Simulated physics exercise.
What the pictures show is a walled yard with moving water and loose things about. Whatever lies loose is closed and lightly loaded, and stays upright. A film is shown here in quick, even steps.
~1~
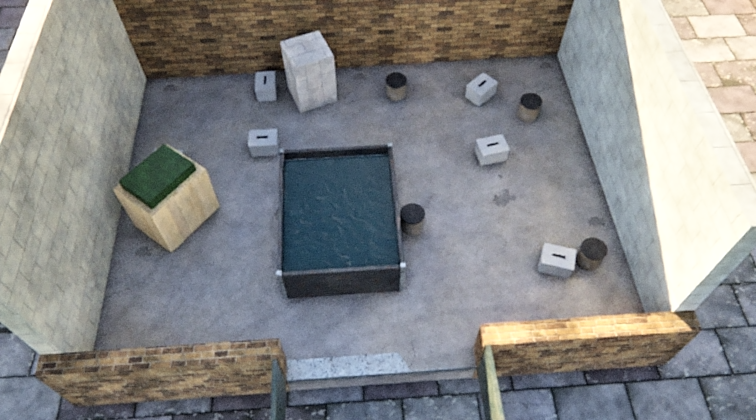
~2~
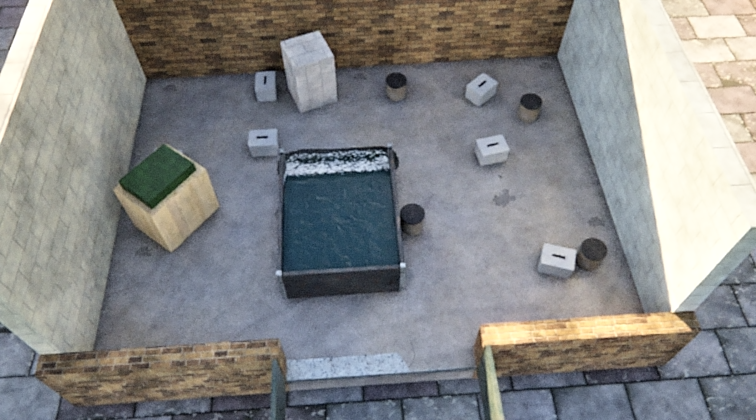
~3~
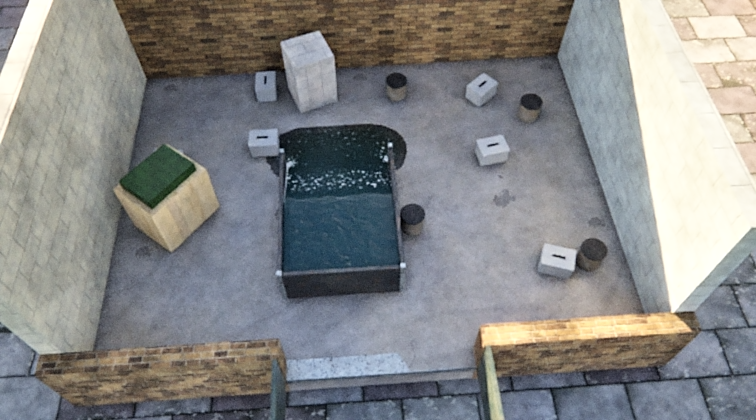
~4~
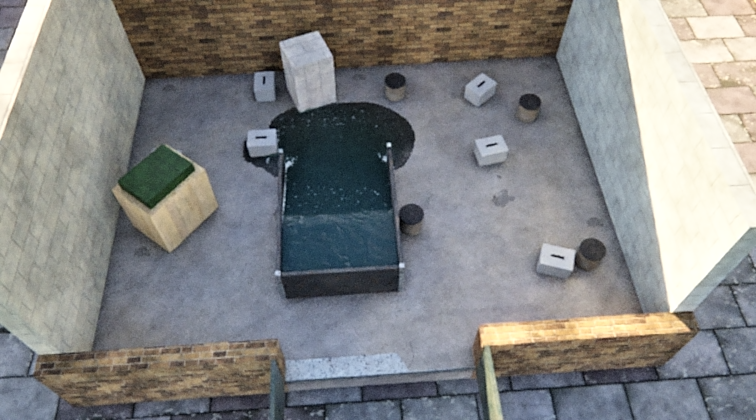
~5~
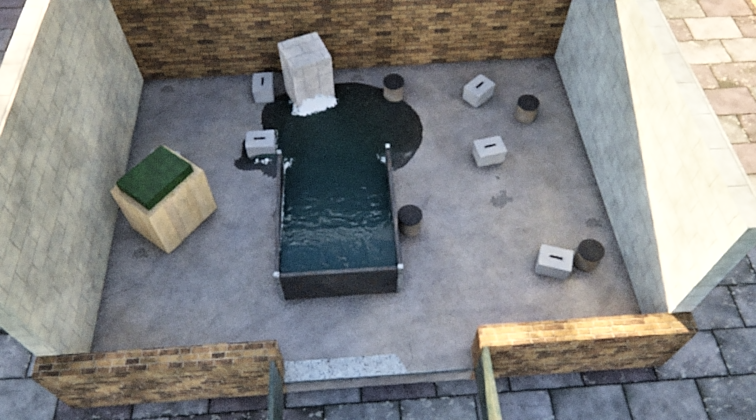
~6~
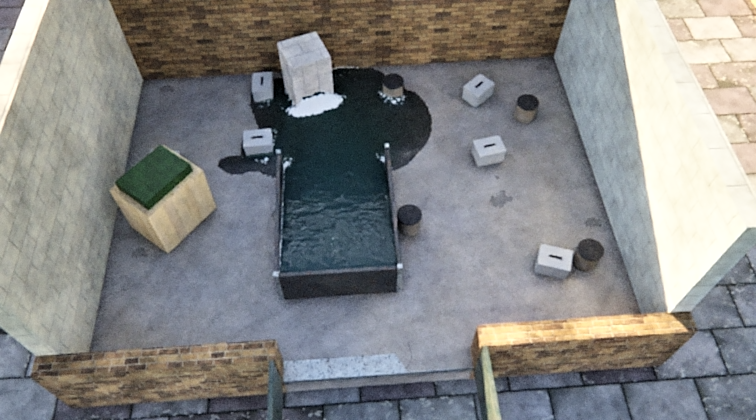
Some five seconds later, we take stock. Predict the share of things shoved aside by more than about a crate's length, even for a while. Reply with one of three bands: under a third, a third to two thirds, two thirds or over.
A third to two thirds.
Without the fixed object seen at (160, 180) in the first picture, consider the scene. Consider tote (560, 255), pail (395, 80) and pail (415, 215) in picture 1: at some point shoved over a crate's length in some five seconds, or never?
Fell short, went the distance, fell short.
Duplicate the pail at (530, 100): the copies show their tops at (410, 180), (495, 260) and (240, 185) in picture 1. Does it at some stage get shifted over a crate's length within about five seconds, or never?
In order: Hardly budges, hardly budges, then hardly budges.
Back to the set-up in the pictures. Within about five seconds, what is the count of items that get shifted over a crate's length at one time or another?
That comes out at 6.
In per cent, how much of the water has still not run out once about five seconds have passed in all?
By my count, 100 per cent.
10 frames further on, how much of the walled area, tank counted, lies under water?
Near 40 %.
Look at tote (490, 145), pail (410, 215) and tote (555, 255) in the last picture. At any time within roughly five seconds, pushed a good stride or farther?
As listed: Under that, no, no.
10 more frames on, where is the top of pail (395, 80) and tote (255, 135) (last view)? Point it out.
They end up at about pixels (499, 53) and (214, 126).
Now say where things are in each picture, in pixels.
In the first picture, a tote at (263, 137) rests on the ground; a pail at (396, 80) rests on the ground; 0 of 10 have shifted.
In the second picture, a tote at (263, 138), on the bottom; a pail at (396, 80), on the bottom; 0 of 10 have shifted.
In the third picture, a tote at (263, 138) rests on the ground; a pail at (397, 80), on the bottom; 0 of 10 have shifted.
In the fourth picture, a tote at (262, 138), on the bottom; a pail at (395, 80) rests on the ground; 0 of 10 have shifted.
In the fifth picture, a tote at (260, 139) rests on the ground; a pail at (394, 81) rests on the ground; 0 of 10 have shifted.
In the sixth picture, a tote at (257, 137) rests on the ground, close to its start; a pail at (393, 81), on the bottom; 0 of 10 have shifted.
A moment on, 0 of 10 are well off their spots; 0 afloat.
Next, 3 of 10 are well off their spots; 2 afloat.
Later, 4 of 10 are well off their spots; 2 afloat.
In the end, 6 of 10 are well off their spots, and 6 have been at some point; 3 afloat.
